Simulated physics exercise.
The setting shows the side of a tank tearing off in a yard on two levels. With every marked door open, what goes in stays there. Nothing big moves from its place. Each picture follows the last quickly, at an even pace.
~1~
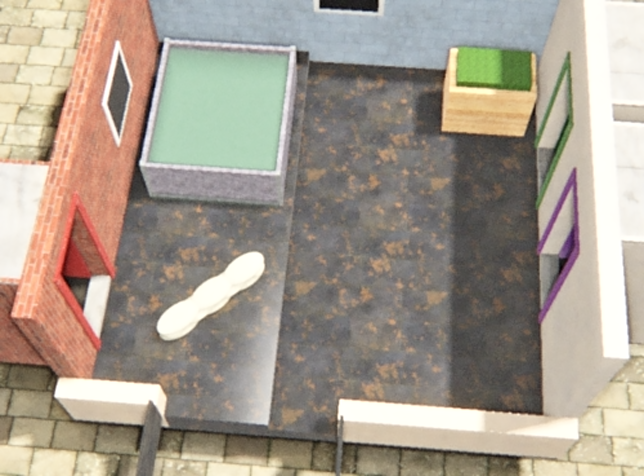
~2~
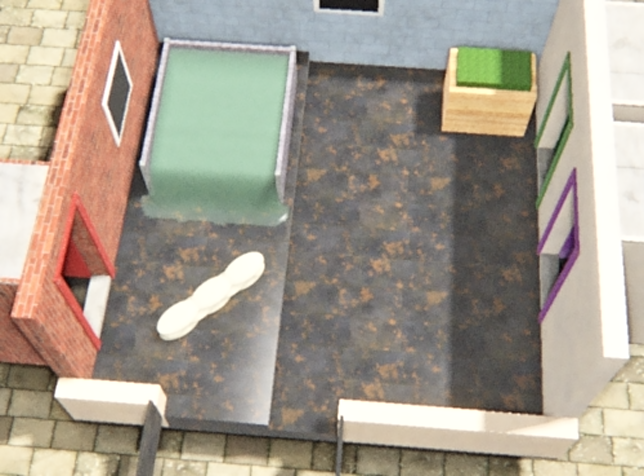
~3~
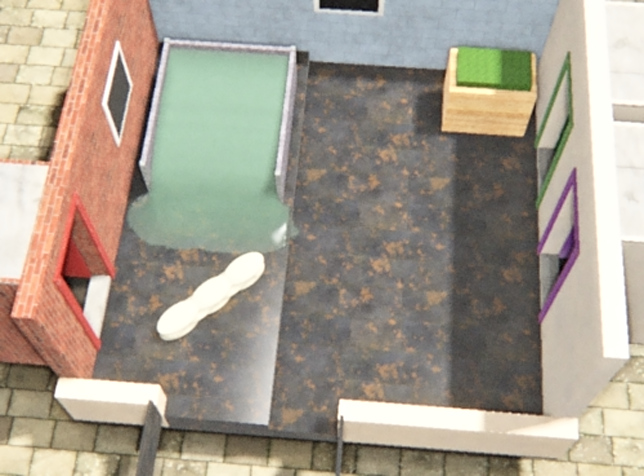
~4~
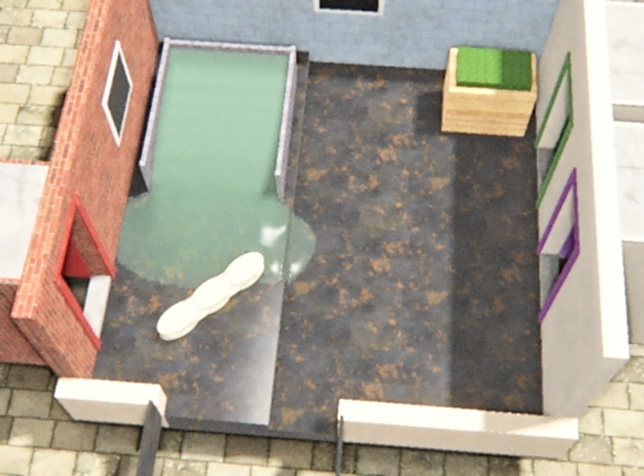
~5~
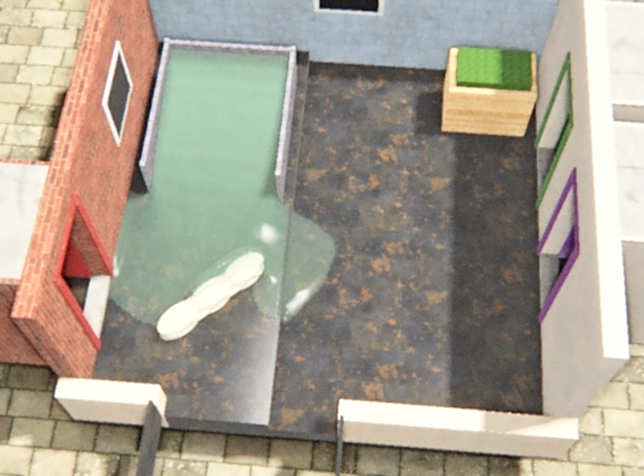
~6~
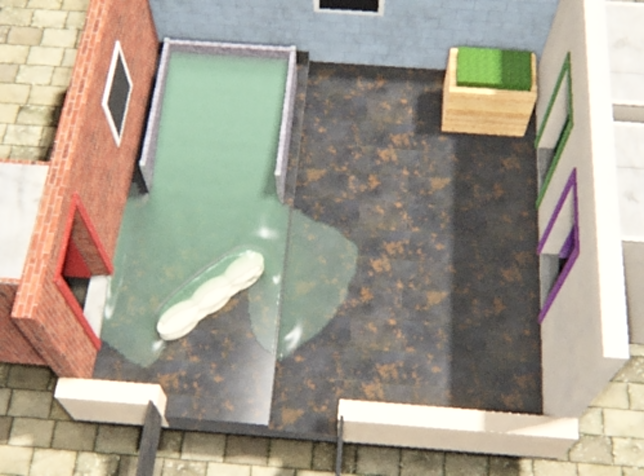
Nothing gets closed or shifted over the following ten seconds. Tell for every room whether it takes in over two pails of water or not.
Result: The green door will be deluged, the red door will be deluged, the purple door will be deluged.
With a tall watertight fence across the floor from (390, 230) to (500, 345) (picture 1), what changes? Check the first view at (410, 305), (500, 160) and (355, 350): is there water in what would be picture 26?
Soaked, untouched, soaked.
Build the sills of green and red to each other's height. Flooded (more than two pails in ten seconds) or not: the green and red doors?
Results - green door fails to reach it, red door surpasses it.
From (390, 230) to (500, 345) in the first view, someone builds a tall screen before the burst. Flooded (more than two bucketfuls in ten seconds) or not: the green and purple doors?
The green door falls short, and the purple door falls short.
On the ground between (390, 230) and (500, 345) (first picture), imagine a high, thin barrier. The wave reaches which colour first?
The red one comes first.
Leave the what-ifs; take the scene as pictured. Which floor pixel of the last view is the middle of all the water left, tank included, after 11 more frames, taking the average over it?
My pick is pixel (220, 251).
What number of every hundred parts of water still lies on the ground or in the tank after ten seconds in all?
My estimate is some 68 percent.
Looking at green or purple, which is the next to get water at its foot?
It's the purple one.
A moment on, water covers 35 % of the floor; the green door not reached, the red door under two buckets in, the purple door not reached.
Next, water covers 50 % of the floor; the green door not reached, the red door far over two buckets in, the purple door not reached.
Then, water covers 60 % of the floor; the green door not reached, the red door far over two buckets in, the purple door wet at the sill, nothing in.
Later, water covers 85 % of the floor; the green door under two buckets in, the red door far over two buckets in, the purple door over two buckets in.
In the end, water covers 95 % of the floor; the green door over two buckets in, the red door far over two buckets in, the purple door over two buckets in.
